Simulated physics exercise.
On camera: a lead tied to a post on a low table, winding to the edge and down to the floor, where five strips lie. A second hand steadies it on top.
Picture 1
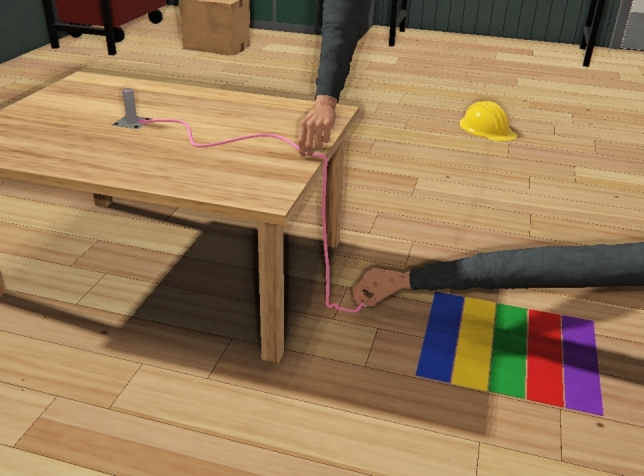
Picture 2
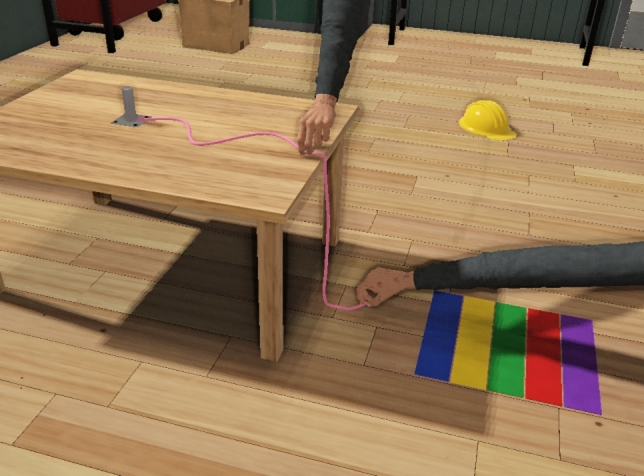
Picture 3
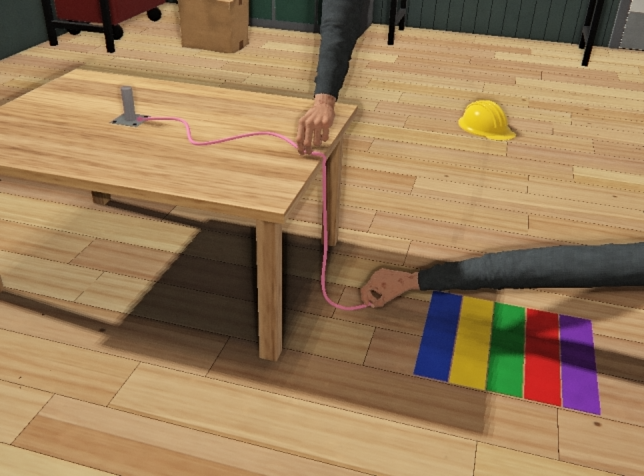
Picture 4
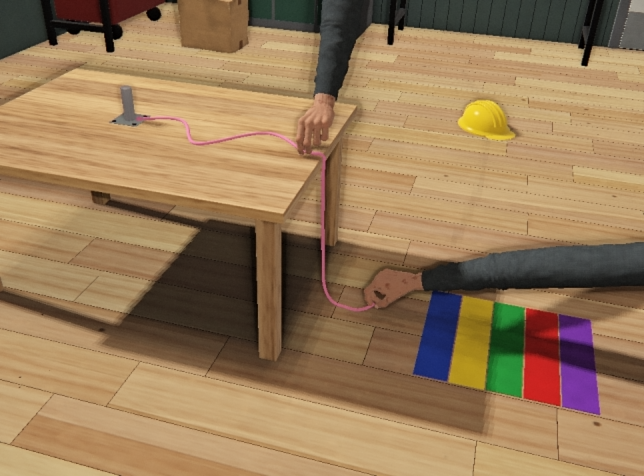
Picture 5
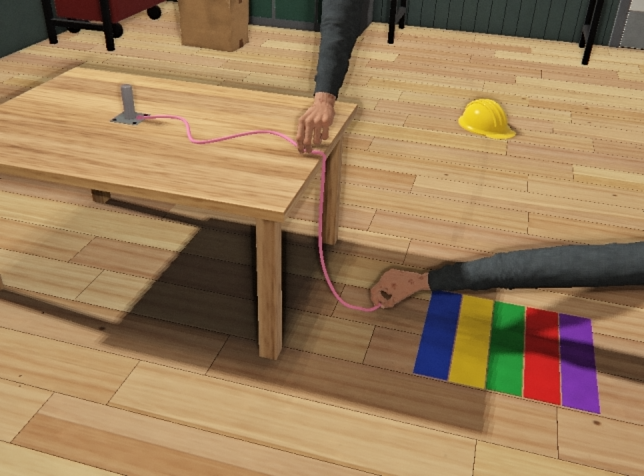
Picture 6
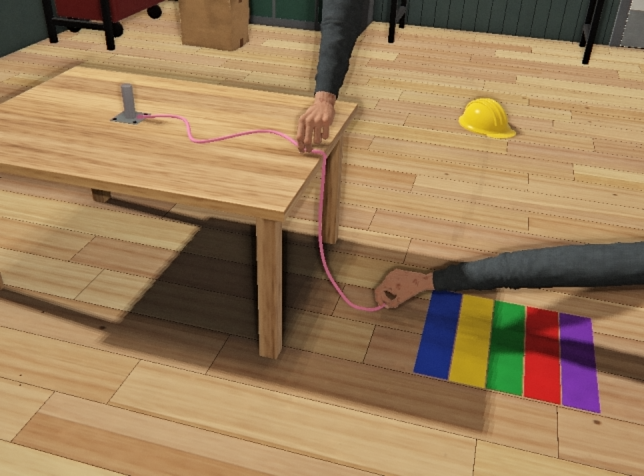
Pink cord on a wooden table hanging over the edge, its lower end drawn slightly right by a hand near coloured strips.
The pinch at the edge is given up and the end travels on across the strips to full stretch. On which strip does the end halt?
It halts on the red strip.
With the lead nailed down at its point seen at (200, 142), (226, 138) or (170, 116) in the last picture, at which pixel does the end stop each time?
In that order: (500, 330), (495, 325) and (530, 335).
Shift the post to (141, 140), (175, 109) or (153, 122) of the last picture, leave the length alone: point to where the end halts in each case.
The places are (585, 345), (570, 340) and (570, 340).
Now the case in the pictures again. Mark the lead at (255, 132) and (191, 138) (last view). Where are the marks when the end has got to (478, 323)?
They go to (292, 146) and to (223, 134).
Soon after, end near (478, 323); over yellow.
After that, end near (517, 331); over green.
At the stop, end near (539, 335); over red. Over red.
